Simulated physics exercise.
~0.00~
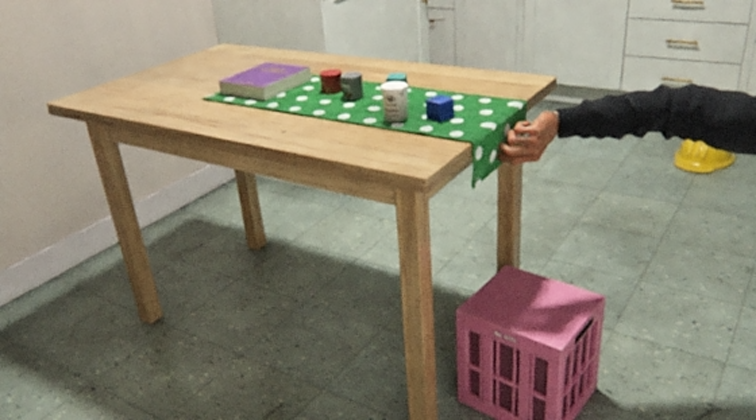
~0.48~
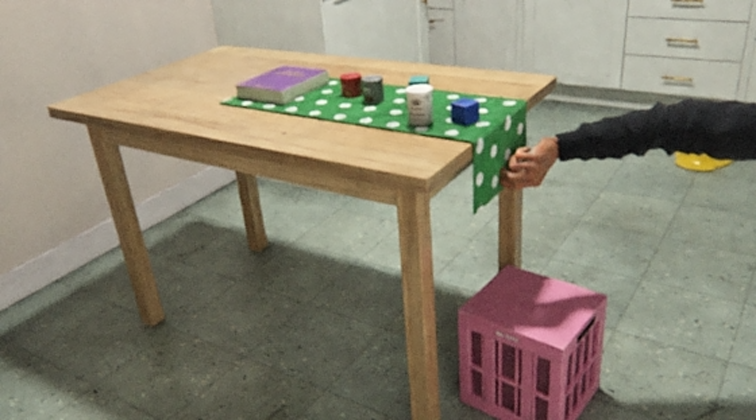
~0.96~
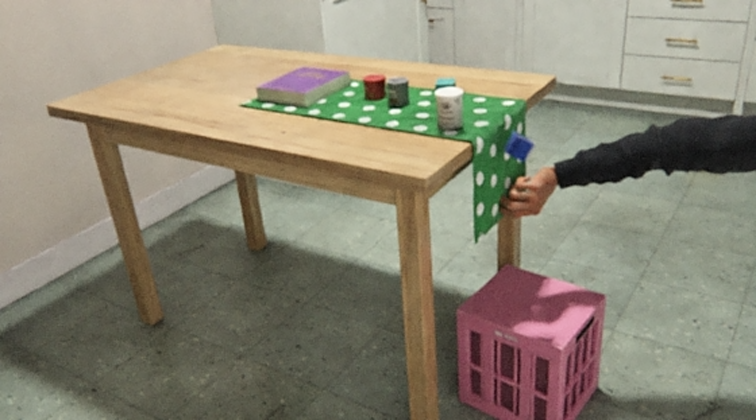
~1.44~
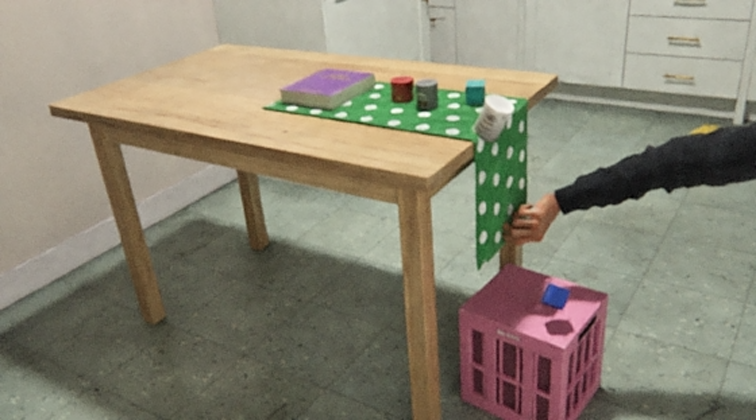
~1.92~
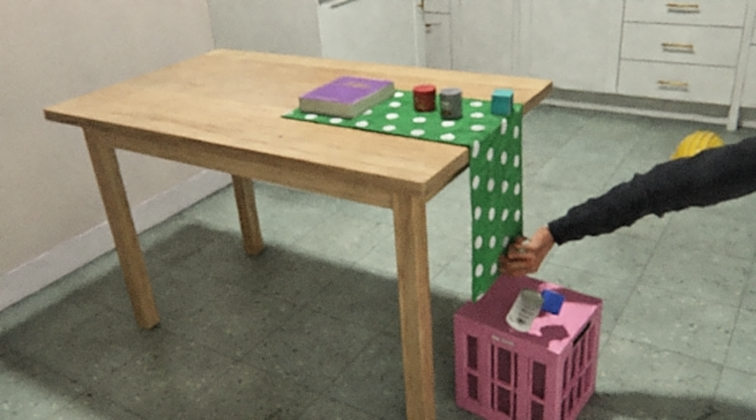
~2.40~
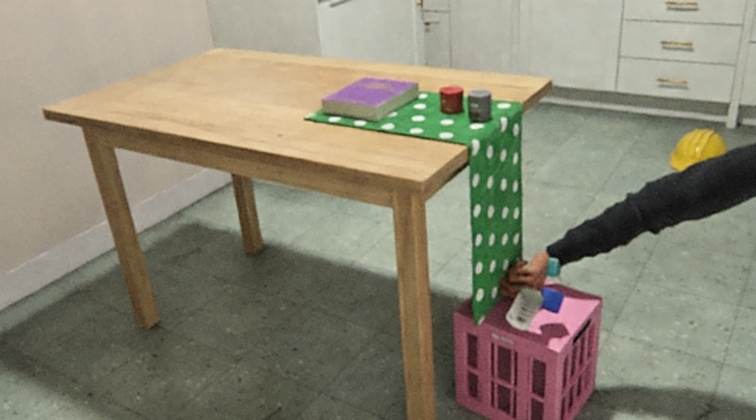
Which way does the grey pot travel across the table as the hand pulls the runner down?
The grey pot travels to the right, toward the table edge where the runner hangs down.
